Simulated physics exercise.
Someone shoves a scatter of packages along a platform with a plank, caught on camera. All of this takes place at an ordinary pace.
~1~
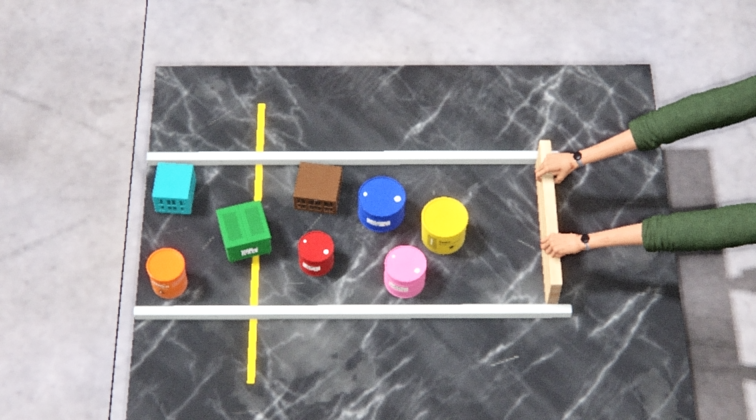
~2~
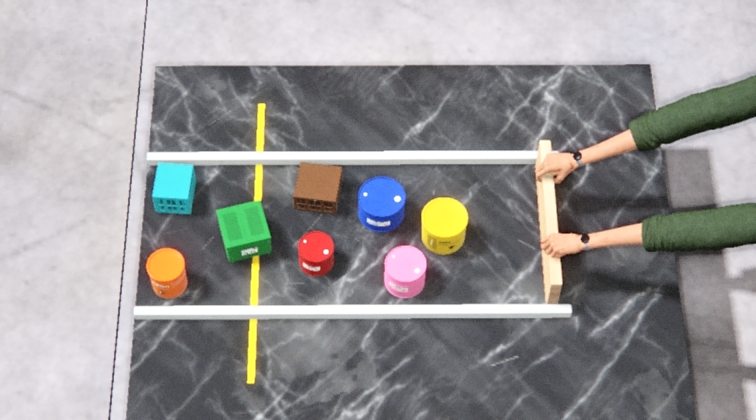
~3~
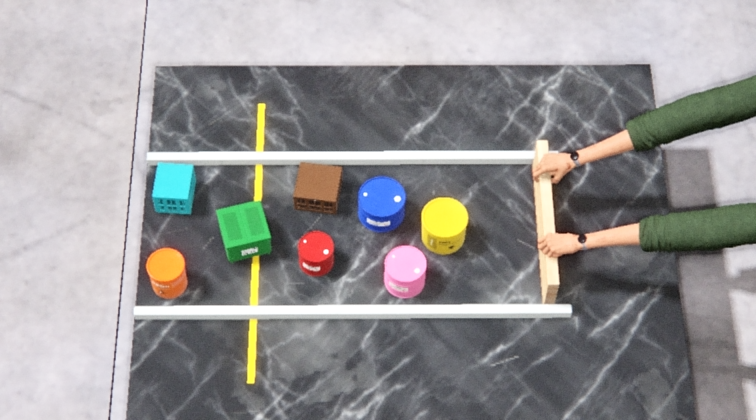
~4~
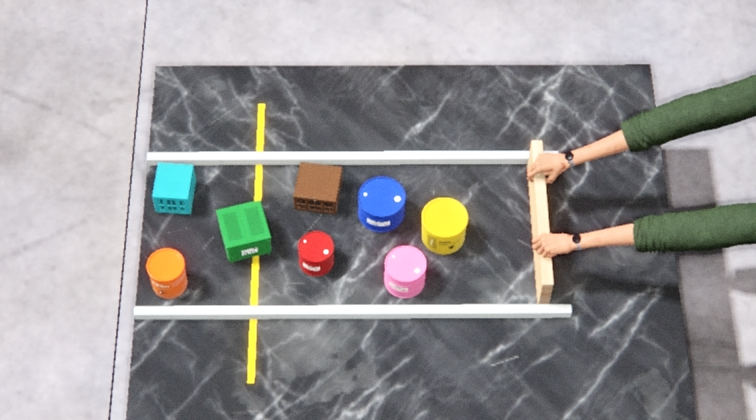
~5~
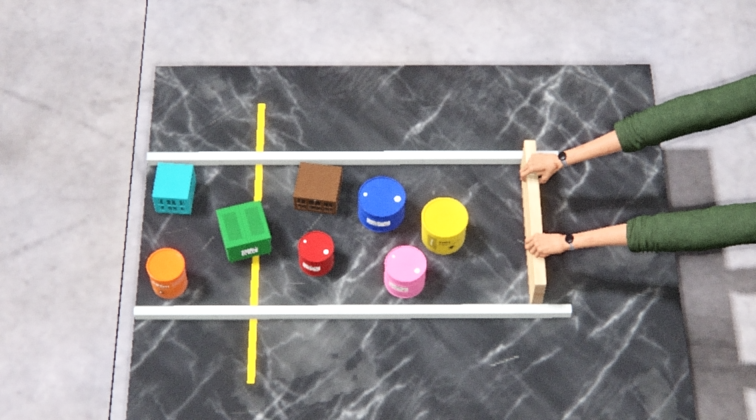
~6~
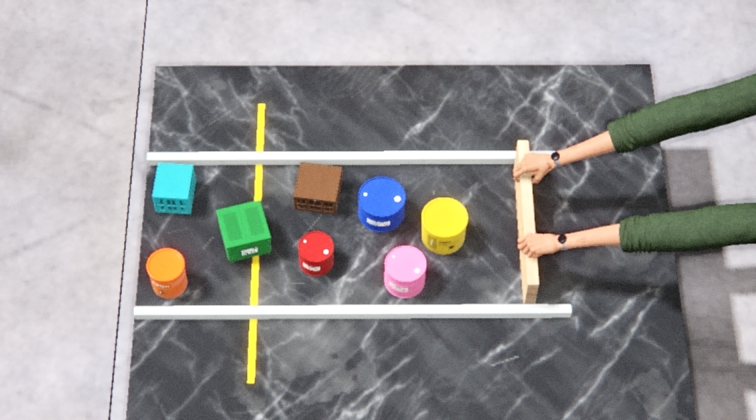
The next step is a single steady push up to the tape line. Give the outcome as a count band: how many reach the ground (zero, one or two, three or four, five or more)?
You'd find the ones that came down come in at none here.
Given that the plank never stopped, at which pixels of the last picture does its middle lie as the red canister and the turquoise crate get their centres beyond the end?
The middle is at (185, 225) when it's the red canister, and at (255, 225) when it's the turquoise crate.
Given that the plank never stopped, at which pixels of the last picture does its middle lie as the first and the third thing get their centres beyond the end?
The first puts it near (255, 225), the next near (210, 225).
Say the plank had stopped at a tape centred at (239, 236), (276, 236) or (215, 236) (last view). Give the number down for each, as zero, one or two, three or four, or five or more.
Well, in the order given, it's either one or two, none at all and either one or two.
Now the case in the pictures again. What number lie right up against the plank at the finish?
3 end up touching it.
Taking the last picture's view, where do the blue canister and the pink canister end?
Final spots - blue canister (235, 189), pink canister (234, 285).
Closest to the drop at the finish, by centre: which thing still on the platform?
The turquoise crate, that one.
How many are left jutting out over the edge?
It would come to 1.
A little later, none off yet; turquoise crate at rest near (175, 189); orange pail at rest near (168, 274); green tote at rest near (245, 232).
When it is over, the number that fall off is zero.
